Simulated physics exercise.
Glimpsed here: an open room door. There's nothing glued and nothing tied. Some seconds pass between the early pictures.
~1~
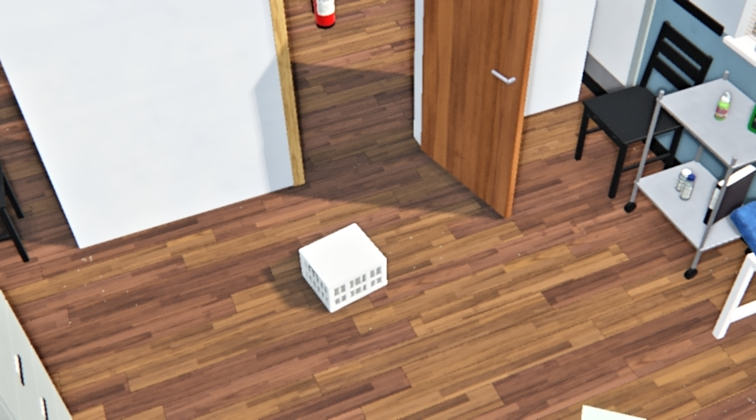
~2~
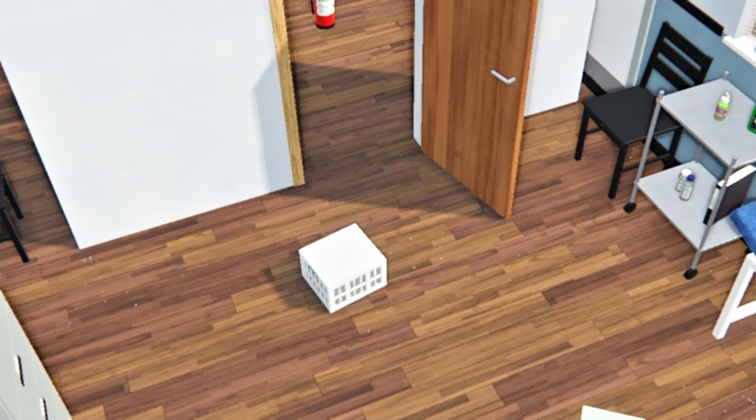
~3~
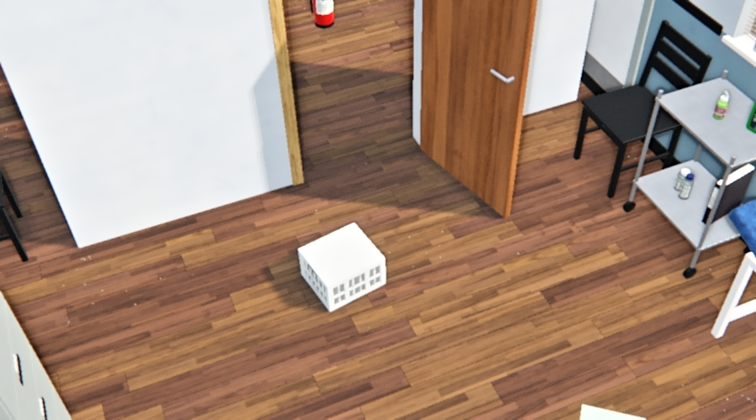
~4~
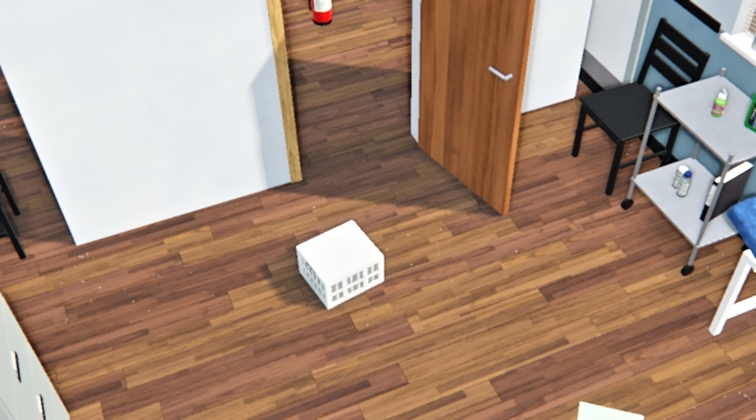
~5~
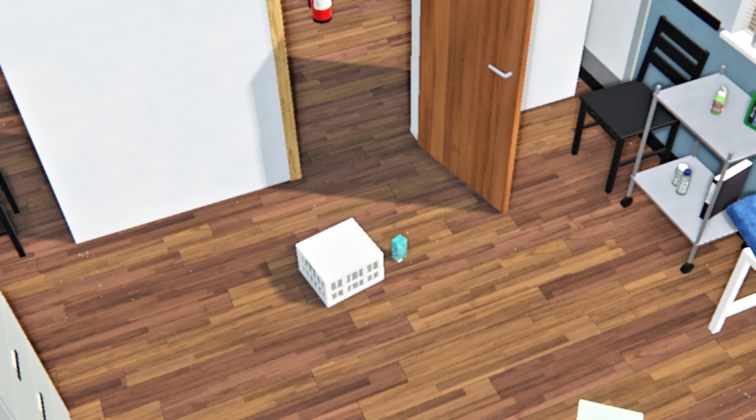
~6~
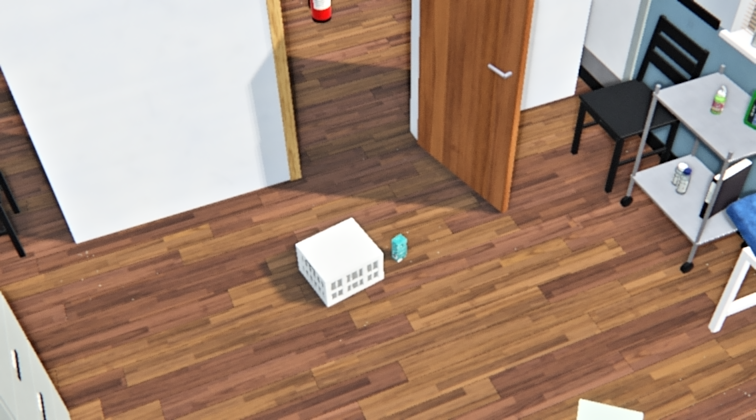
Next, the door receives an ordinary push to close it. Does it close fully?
The door meets its frame.
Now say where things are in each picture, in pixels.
In the first frame, door wide open and still; white crate (343, 267).
In the second frame, door wide open and still; white crate (343, 267).
In the third frame, door wide open and still; white crate (342, 266).
In the fourth frame, door wide open and still; white crate (340, 264).
In the fifth frame, door wide open and still; white crate (340, 262).
In the sixth frame, door wide open and still; turquoise carton (399, 248); white crate (340, 262).
Then, 0.80 s after the last picture, door at 89°.
Then, 1.50 s after the last picture, door at 62°.
Then, 2.10 s after the last picture, door at 36°.
Then, 2.60 s after the last picture, door at 14°.
At rest, door at 0°; both in place. Seen from the same camera at the end, turquoise carton near (399, 248).
